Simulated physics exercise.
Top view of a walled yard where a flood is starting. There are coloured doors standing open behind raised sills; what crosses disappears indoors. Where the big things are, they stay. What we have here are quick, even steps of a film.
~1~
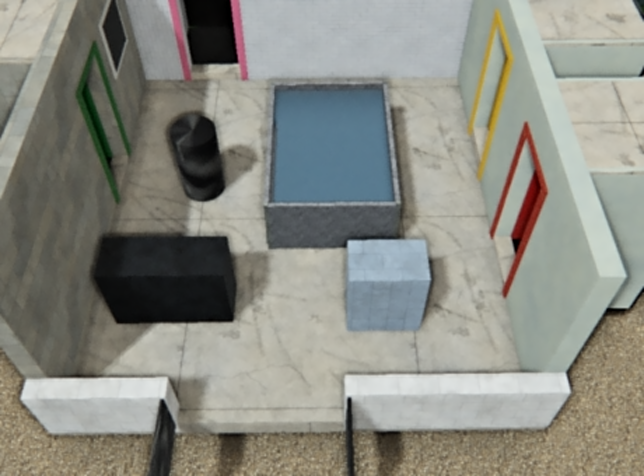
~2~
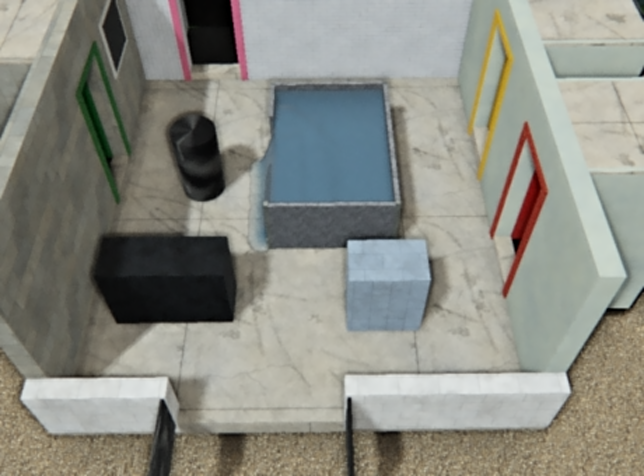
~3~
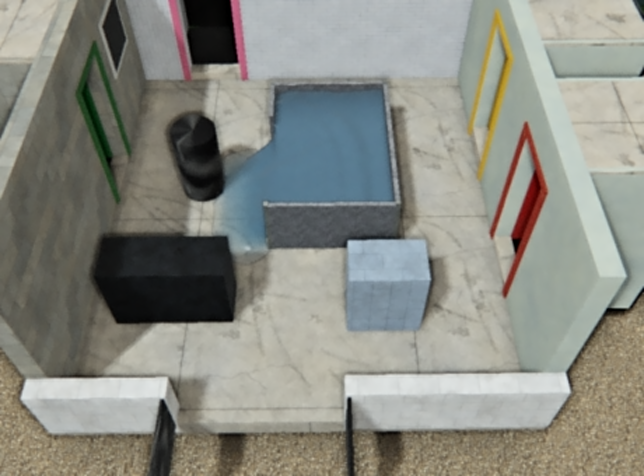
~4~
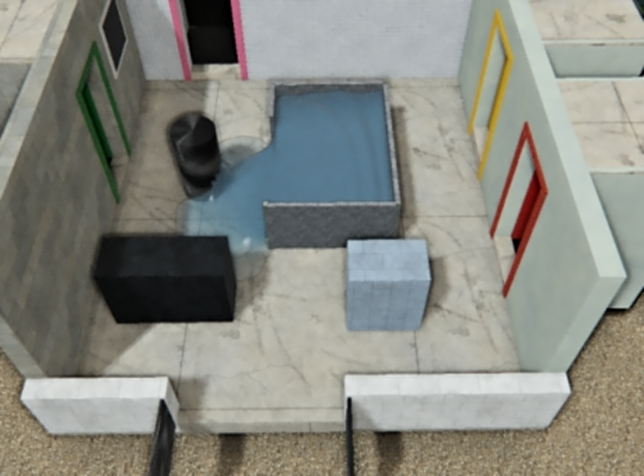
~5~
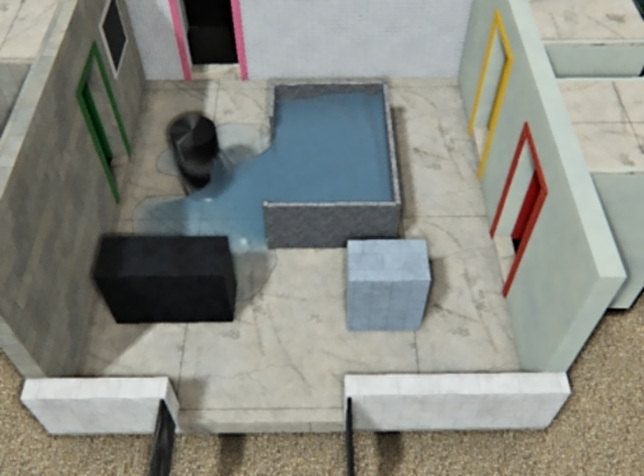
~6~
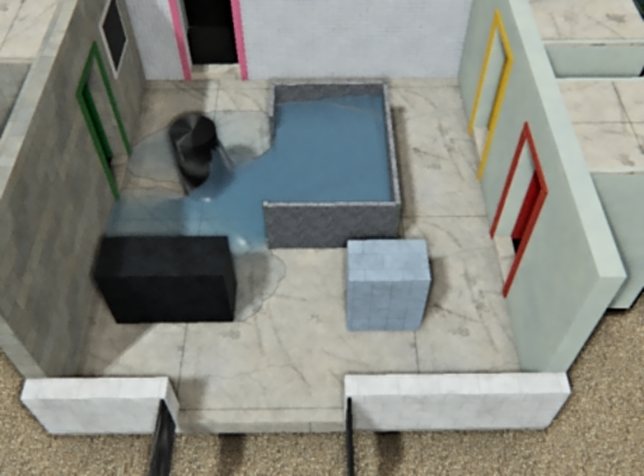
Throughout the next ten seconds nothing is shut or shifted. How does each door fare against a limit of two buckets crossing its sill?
The red door will be over the cap. The pink door will be over the cap. The yellow door will be at or under the cap. The green door will be over the cap.
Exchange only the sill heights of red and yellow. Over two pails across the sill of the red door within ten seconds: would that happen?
Result for red door: Below the limit.
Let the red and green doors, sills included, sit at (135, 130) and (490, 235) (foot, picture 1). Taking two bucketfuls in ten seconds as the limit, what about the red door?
Checking it, I find the red door overflows.
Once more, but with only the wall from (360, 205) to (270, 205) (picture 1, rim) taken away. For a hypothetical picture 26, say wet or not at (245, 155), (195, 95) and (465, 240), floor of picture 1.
So: Spared, then spared, then wetted.
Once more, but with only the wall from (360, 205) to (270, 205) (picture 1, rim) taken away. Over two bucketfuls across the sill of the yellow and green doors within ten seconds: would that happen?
Yellow door: Falls short; green door: Falls short.
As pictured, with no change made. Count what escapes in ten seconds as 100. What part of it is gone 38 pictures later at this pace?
About 60 per cent.
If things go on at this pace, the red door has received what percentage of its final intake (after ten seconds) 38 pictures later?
Roughly 5 percent.
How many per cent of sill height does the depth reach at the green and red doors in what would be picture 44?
Around 300 in a hundred for the first and 120 in a hundred for the second.
A moment on, water covers 35 % of the floor; the red door not reached, the pink door wet at the sill, nothing in, the yellow door not reached, the green door over two buckets in.
Next, water covers 45 % of the floor; the red door not reached, the pink door under two buckets in, the yellow door not reached, the green door over two buckets in.
Then, water covers 70 % of the floor; the red door not reached, the pink door over two buckets in, the yellow door not reached, the green door far over two buckets in.
Later, water covers 95 % of the floor; the red door under two buckets in, the pink door far over two buckets in, the yellow door wet at the sill, nothing in, the green door far over two buckets in.
In the end, water covers 100 % of the floor; the red door over two buckets in, the pink door far over two buckets in, the yellow door wet at the sill, nothing in, the green door far over two buckets in.
